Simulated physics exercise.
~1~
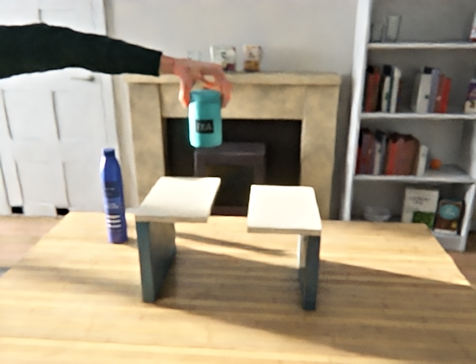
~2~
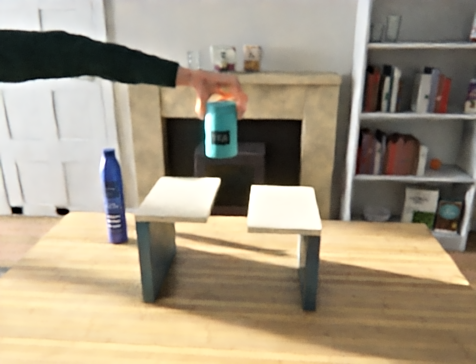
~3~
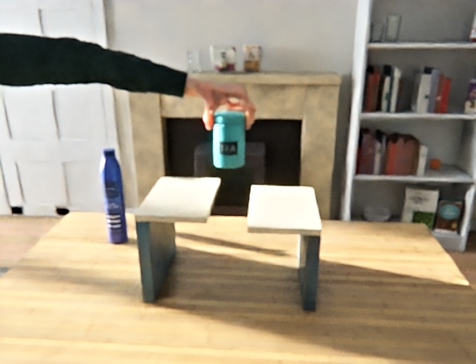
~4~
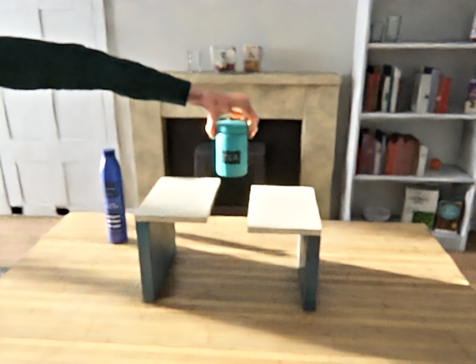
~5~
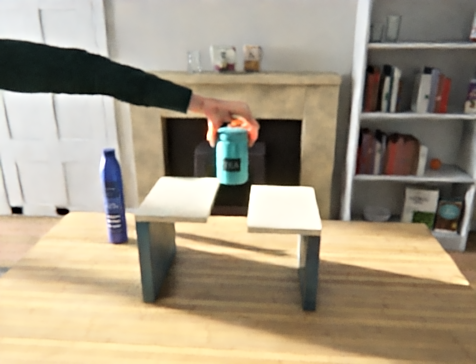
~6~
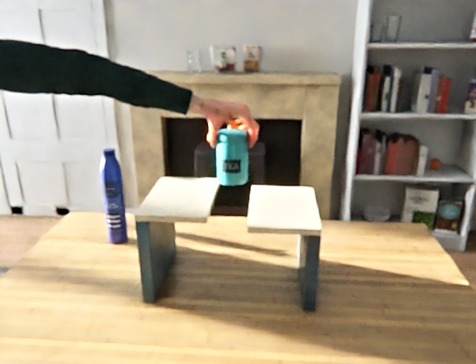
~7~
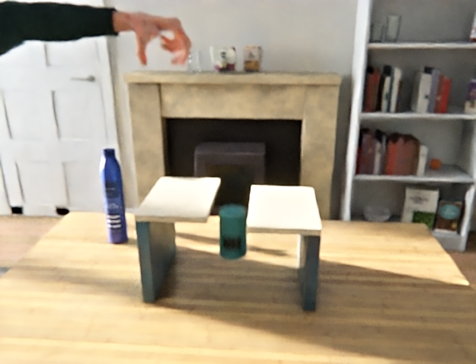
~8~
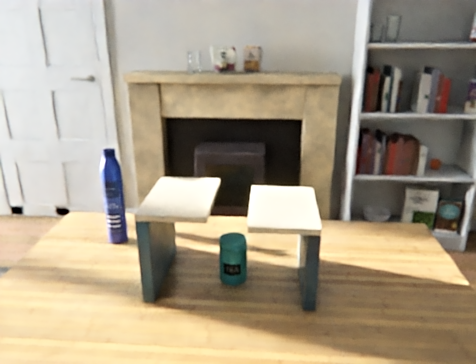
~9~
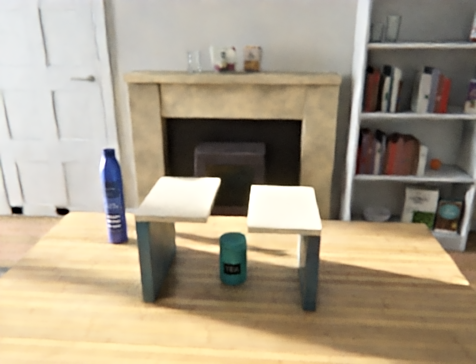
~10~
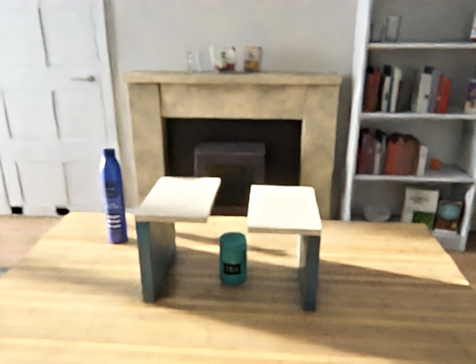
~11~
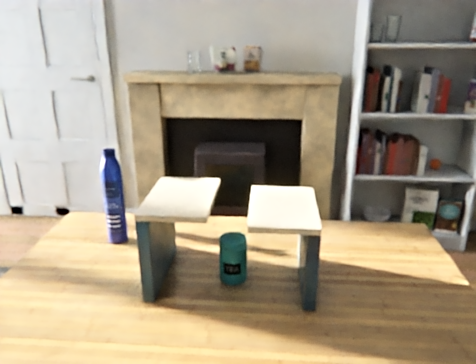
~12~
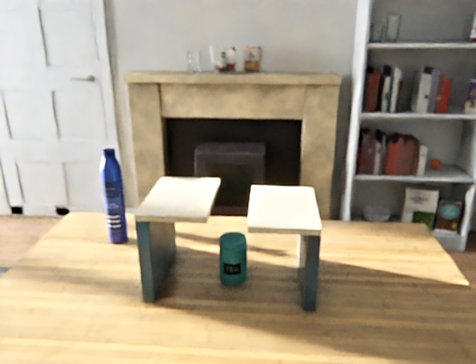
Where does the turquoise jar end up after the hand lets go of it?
It drops through the gap between the two ledges and ends up standing upright on the table between the supports.
